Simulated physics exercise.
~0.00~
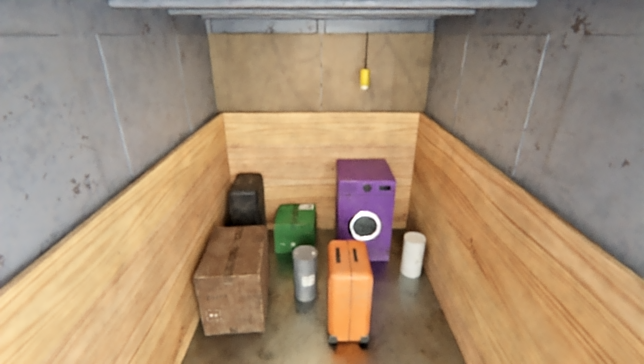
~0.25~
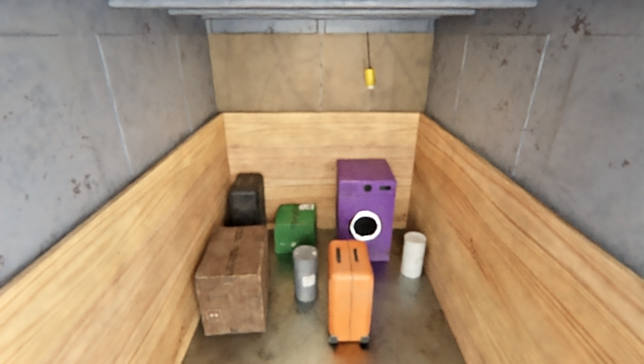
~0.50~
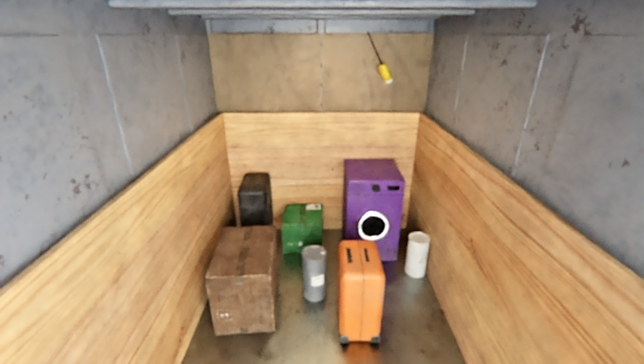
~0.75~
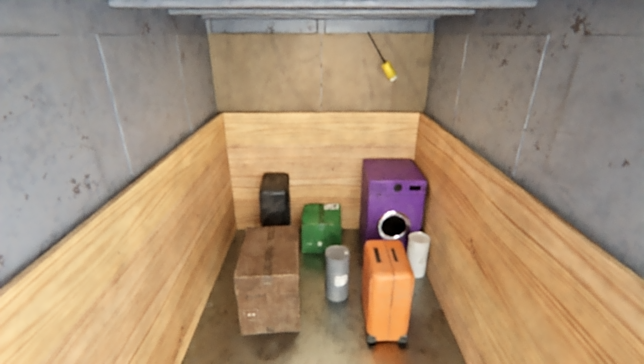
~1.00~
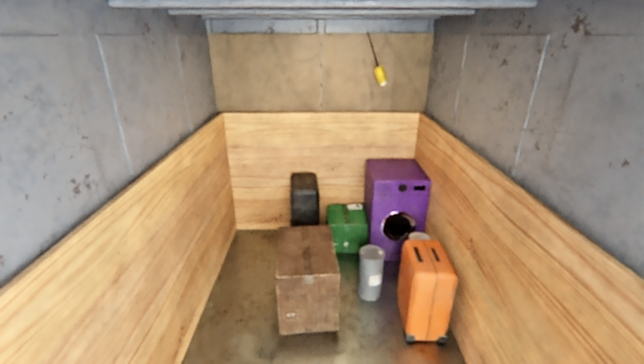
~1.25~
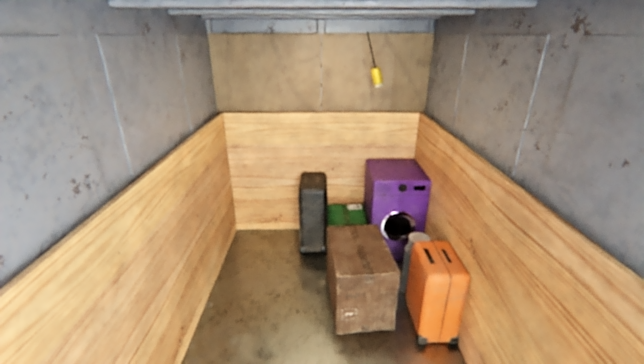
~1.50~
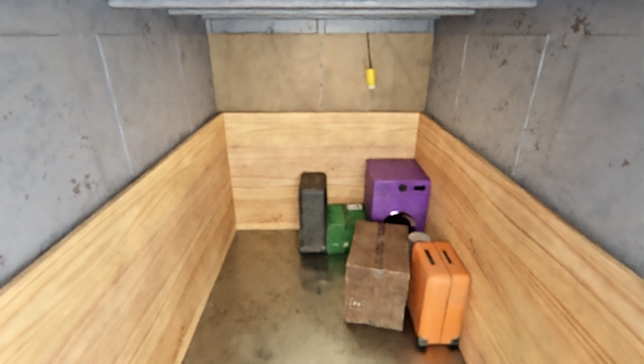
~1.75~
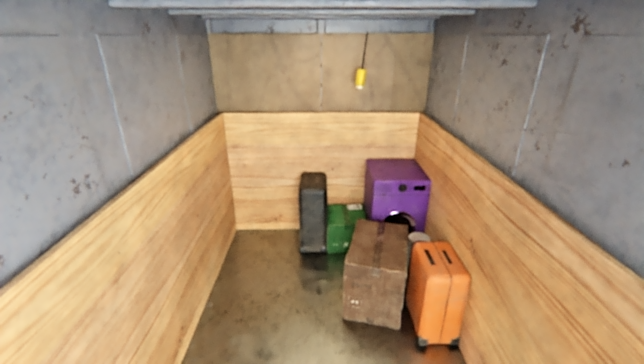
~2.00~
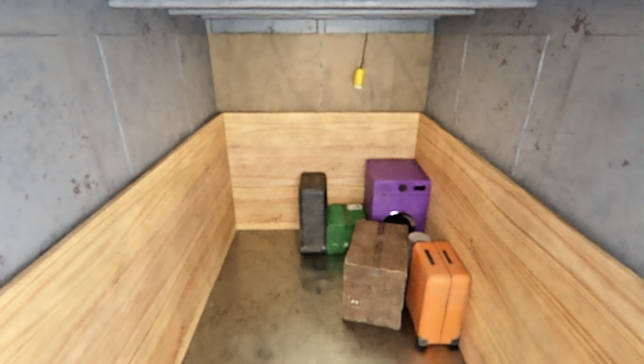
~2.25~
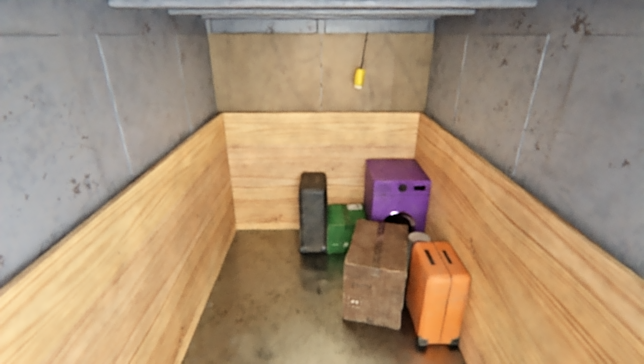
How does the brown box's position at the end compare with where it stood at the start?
At the start the brown box stands near the left wall, well apart from the orange case. By the end it is right of centre, close beside the orange case and in front of the purple appliance.
